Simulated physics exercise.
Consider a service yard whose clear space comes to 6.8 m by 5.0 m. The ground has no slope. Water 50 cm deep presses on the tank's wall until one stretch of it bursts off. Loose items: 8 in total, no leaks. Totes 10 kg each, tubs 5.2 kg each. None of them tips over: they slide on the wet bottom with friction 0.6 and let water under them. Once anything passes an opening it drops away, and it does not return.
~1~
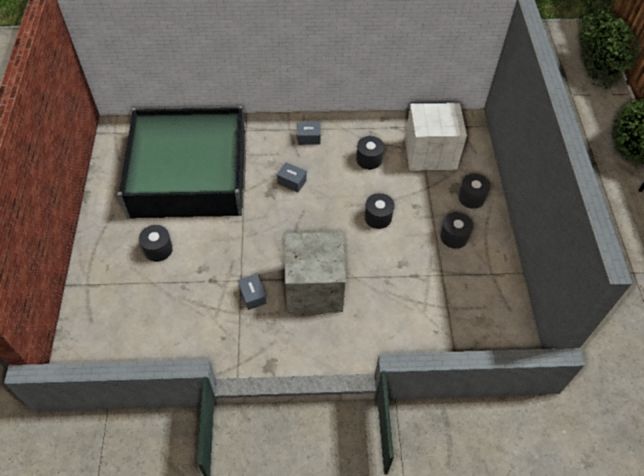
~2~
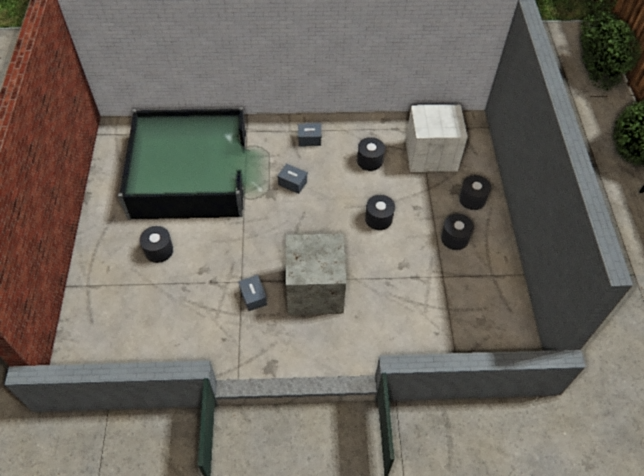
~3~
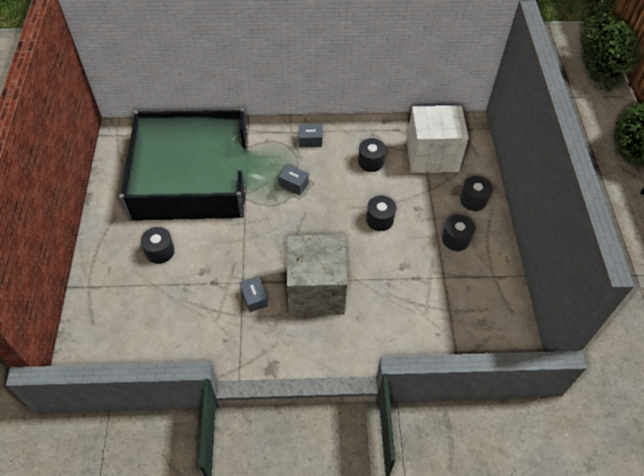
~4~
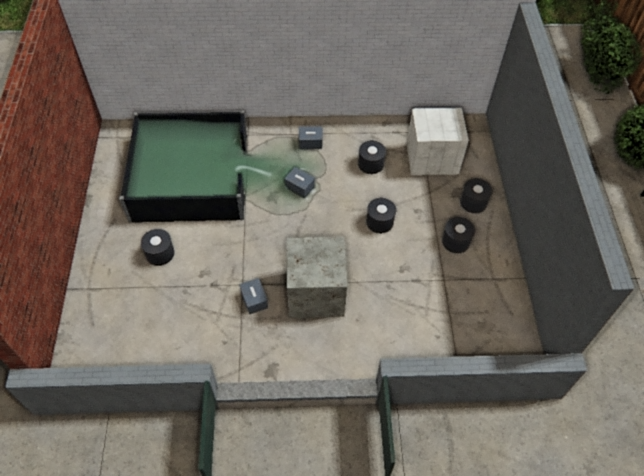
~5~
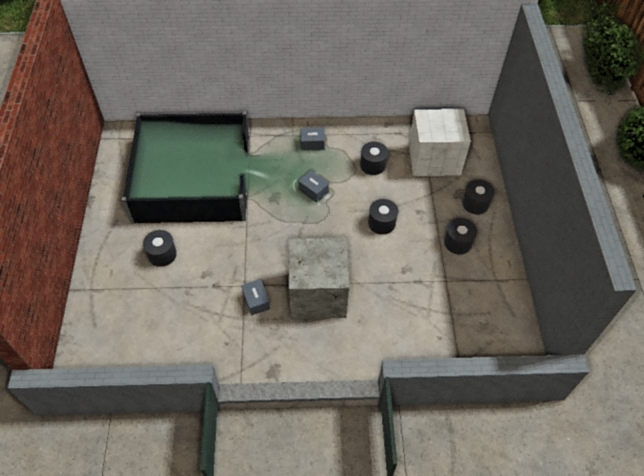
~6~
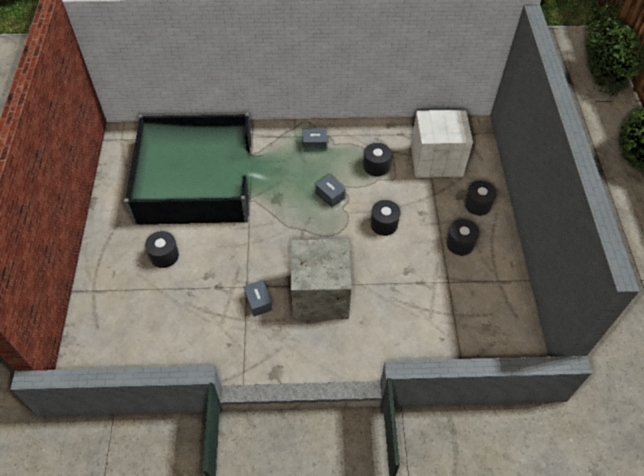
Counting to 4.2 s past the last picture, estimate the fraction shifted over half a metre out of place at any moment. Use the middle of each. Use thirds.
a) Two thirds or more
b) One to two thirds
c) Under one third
Two thirds or more.
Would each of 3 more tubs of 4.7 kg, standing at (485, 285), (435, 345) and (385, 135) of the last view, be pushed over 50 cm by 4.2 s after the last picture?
So it's gets above, then stays below, then gets above.
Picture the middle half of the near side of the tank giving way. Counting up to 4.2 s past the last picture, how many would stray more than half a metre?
In that case the number is 2.
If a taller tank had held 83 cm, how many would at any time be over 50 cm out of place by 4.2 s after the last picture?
So the tally would be 6.
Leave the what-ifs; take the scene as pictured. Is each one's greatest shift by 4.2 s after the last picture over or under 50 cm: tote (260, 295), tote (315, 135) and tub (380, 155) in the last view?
In that order: Less, more, more.
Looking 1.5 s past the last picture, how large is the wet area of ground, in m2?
Wet: Near 17 m2.
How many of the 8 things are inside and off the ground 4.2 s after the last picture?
Total: 6.
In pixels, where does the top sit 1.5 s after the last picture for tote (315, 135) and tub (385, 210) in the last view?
Near (405, 119) and (442, 226).
Then, 0.4 s after the last picture 1 of 8 are over 50 cm from their spots; 0 afloat.
Then, 1.5 s after the last picture 3 of 8 are over 50 cm from their spots; 2 afloat.
Then, 2.8 s after the last picture 5 of 8 are over 50 cm from their spots; 6 afloat.
Then, 4.2 s after the last picture 6 of 8 are over 50 cm from their spots, and 6 have been at some point; 6 afloat.
